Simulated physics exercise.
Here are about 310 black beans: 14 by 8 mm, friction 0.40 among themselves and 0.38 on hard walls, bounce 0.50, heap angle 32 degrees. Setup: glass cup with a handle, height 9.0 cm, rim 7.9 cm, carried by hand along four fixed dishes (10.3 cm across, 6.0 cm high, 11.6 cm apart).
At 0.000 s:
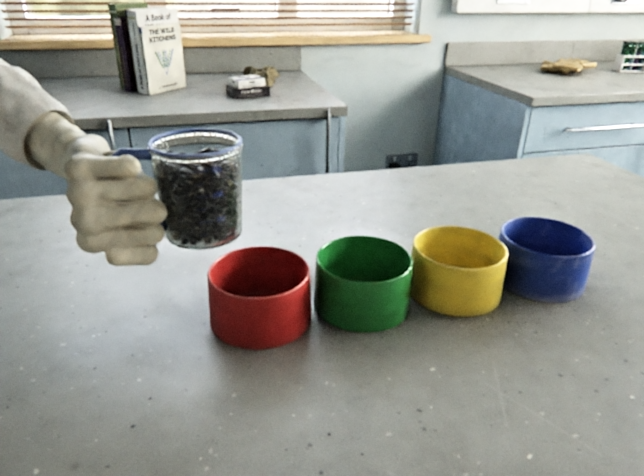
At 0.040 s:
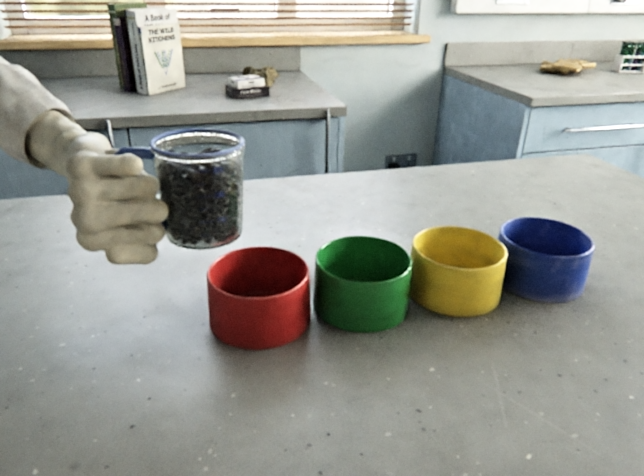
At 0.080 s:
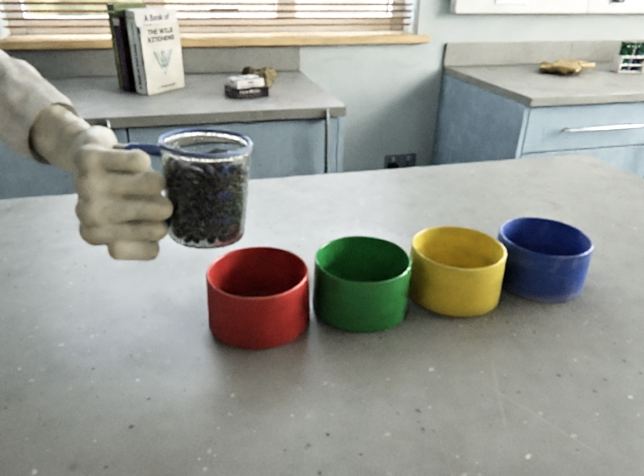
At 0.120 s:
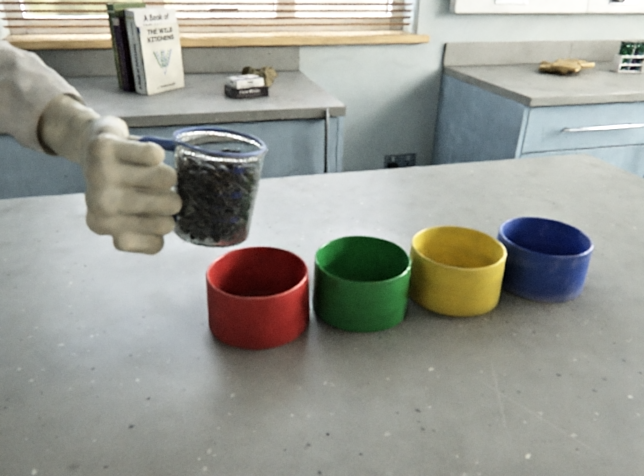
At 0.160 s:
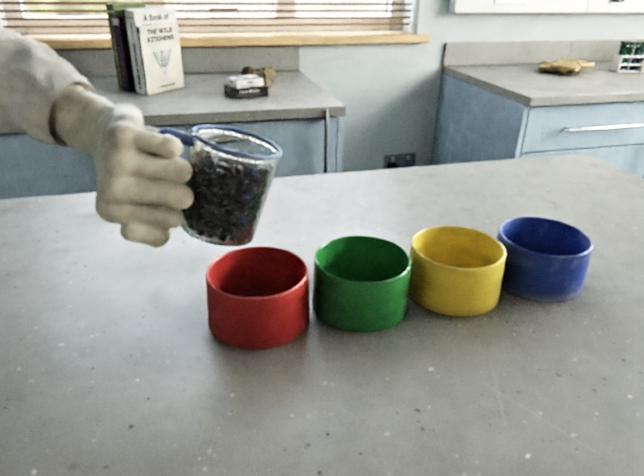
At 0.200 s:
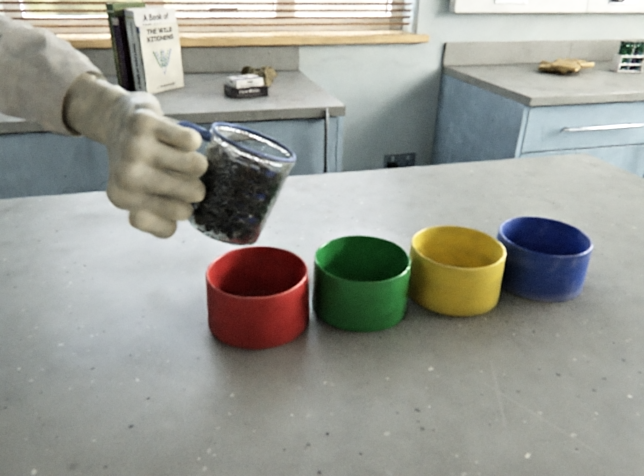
A hand moves a glass cup of dark pieces slightly right and tilts it rightward.
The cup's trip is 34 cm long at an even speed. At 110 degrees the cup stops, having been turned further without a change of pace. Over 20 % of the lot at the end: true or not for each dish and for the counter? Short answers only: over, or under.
Red under. Blue over. Green under. Yellow over. Counter under.
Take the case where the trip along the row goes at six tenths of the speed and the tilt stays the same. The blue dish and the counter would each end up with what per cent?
Shares: Blue 0, counter 20.
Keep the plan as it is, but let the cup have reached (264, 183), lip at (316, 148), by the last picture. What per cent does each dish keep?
Per cent kept: Red 0, blue 90, green 0, yellow 0.
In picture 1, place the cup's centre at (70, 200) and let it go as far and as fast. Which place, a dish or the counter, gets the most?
I'd say green collects the most.
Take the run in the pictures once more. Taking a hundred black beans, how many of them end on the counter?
The answer is roughly 10 per cent.
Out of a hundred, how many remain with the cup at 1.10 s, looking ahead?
I reckon around 30 per cent.
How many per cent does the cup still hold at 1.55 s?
Around 0 in a hundred.
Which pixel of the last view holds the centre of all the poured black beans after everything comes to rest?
Somewhere around (478, 275) in the final frame.
After 0.74 s, tilt 107 degrees; cup holds 85 %, yellow 10 %.
After 1.10 s, tilt 110 degrees; cup holds 30 %, blue 5 %, yellow 60 %.
After 1.55 s, tilt 110 degrees; cup holds 0 %, blue 35 %, yellow 55 %.
In the end, at 2.4 s, red 0 %, blue 35 %, green 0 %, yellow 55 %, counter 10 %.
